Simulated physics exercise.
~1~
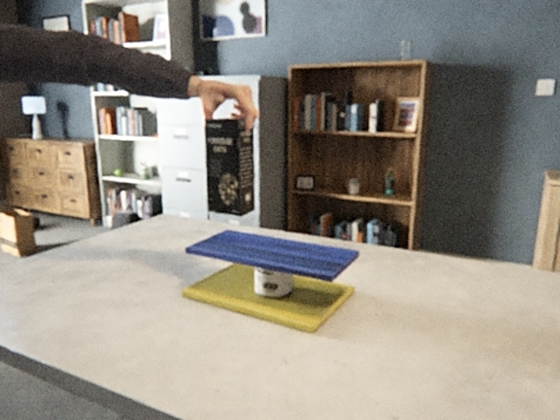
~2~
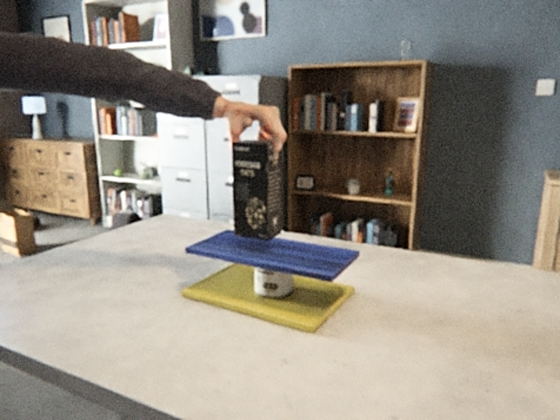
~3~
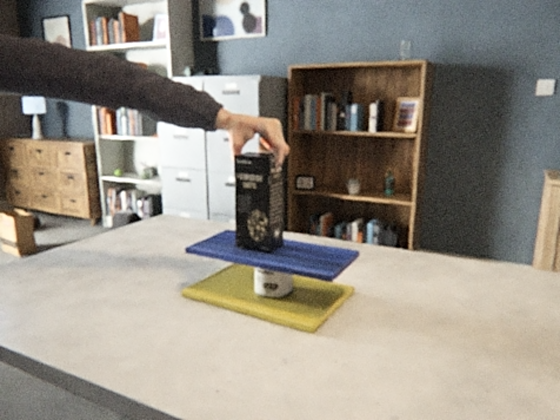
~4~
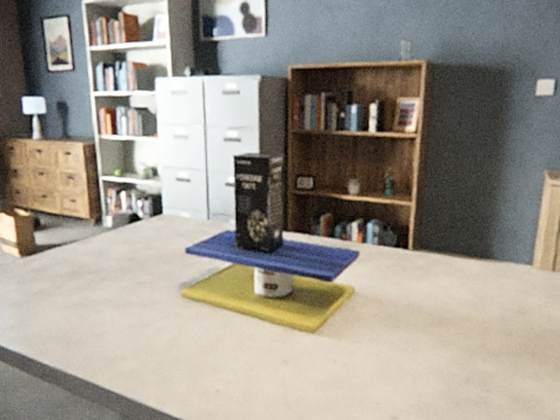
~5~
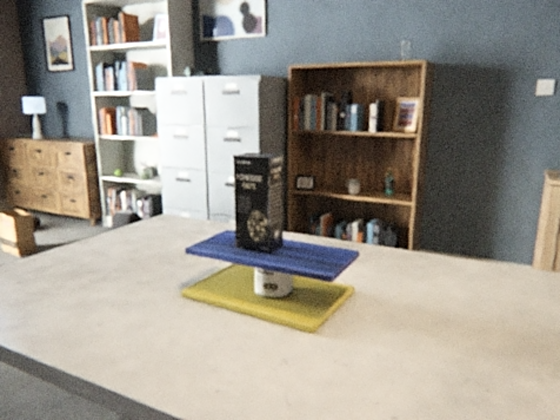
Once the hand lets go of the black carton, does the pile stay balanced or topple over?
The pile stays balanced. The black carton remains upright on the blue board, with the white tin and yellow tray still in place beneath it.
A dark-sleeved arm reaches in from the left over a pale tabletop, seen from slightly above in a room with bookshelves and grey cabinets along a blue wall. On the table, a blue board rests on a small white tin, which sits on a yellow tray. The hand holds a black carton upright, moves it to the right and lowers it onto the blue board, left of the middle. It then lets go and withdraws out of view. The carton stays standing, the board does not tip, and the pile remains balanced.
